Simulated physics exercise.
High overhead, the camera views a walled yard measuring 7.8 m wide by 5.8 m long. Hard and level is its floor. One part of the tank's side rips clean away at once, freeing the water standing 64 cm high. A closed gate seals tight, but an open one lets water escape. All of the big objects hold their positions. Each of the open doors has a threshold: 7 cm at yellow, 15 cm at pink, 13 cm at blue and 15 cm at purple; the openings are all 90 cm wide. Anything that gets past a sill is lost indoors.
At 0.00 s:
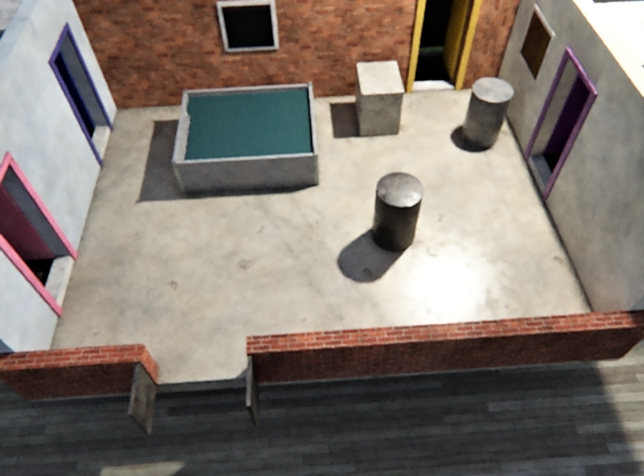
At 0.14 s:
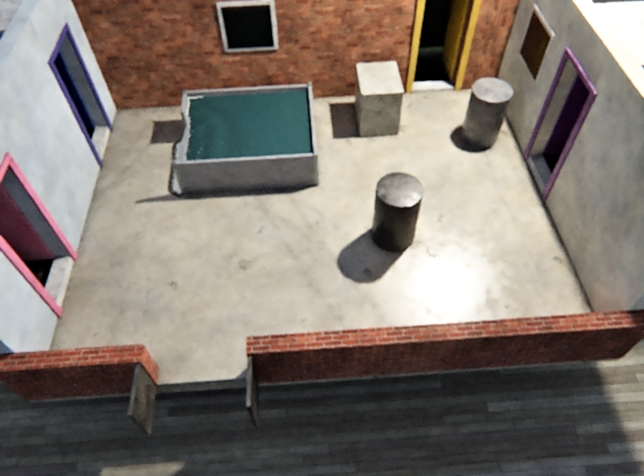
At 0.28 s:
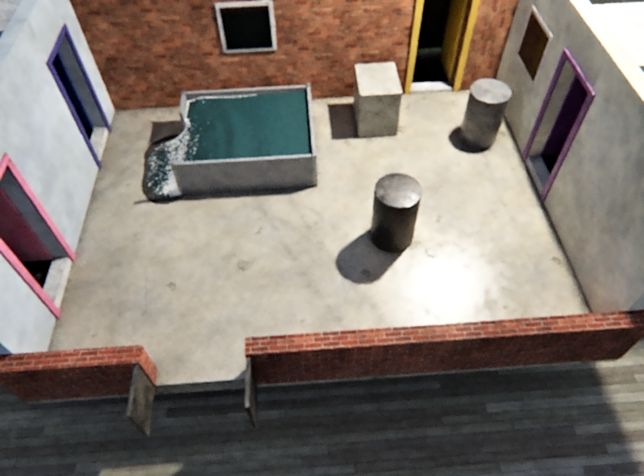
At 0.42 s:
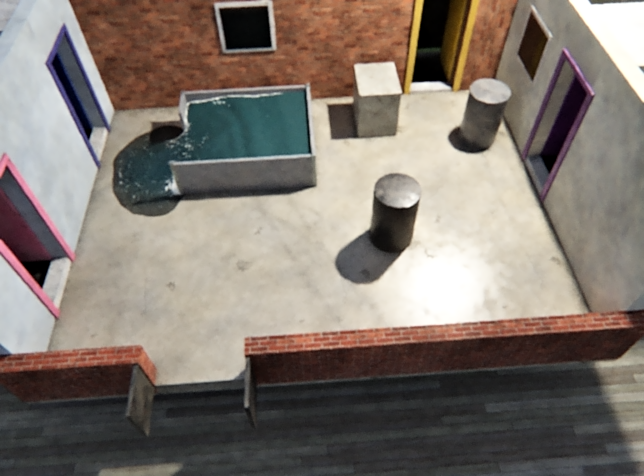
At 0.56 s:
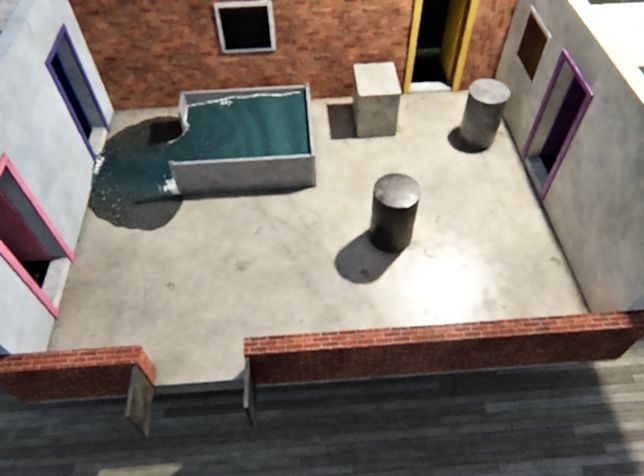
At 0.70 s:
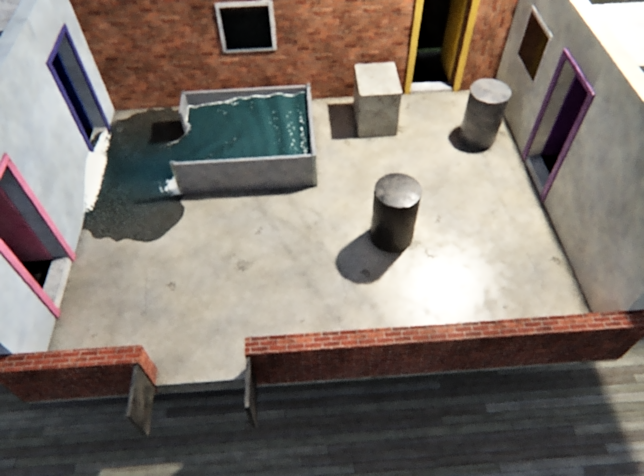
In a walled yard, water pours from the tank's left side and spreads across the floor.
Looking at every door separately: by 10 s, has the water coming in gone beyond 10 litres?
As I see it, the yellow door is going to fall short of the limit, the pink door is going to fall short of the limit, the blue door is going to top the limit, the purple door is going to fall short of the limit.
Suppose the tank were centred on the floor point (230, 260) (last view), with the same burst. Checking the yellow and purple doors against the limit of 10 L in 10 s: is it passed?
So the yellow door keeps within it and the purple door keeps within it.
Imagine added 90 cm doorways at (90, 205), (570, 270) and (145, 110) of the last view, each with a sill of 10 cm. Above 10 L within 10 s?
Per doorway, in order: Sufficient / insufficient / sufficient.
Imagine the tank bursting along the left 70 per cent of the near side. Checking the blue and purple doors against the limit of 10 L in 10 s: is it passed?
Outcome at blue: Not exceeded; outcome at purple: Not exceeded.
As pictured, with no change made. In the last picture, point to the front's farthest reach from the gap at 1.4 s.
Somewhere around (60, 308).
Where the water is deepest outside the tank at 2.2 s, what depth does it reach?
Depth max: Approx. 38 cm.
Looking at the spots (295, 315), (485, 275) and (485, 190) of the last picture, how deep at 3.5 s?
Around 1 cm, 0 cm and 0 cm, in the order given.
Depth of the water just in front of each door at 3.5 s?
Measured in centimetres, the yellow door gives 0, the pink door 10, the blue door 21 and the purple door 0.
After 1.4 s water covers 15 % of the floor and is deepest (42 cm) near (104, 185); yellow door not reached, pink door 8 cm at the sill, 0 L in, blue door 31 cm at the sill, 50 L in, purple door not reached.
After 2.2 s water covers 20 % of the floor and is deepest (38 cm) near (114, 115); yellow door not reached, pink door 14 cm at the sill, 0 L in, blue door 31 cm at the sill, 135 L in, purple door not reached.
After 3.5 s water covers 35 % of the floor and is deepest (26 cm) near (45, 364); yellow door not reached, pink door 10 cm at the sill, 0 L in, blue door 21 cm at the sill, 221 L in, purple door not reached.
After 6.0 s water covers 70 % of the floor and is deepest (17 cm) near (114, 115); yellow door 4 cm at the sill, 0 L in, pink door 7 cm at the sill, 0 L in, blue door 14 cm at the sill, 249 L in, purple door not reached.
After 10.0 s water covers 95 % of the floor and is deepest (10 cm) near (344, 107); yellow door 3 cm at the sill, 0 L in, pink door 7 cm at the sill, 0 L in, blue door 8 cm at the sill, 251 L in, purple door 8 cm at the sill, 0 L in.
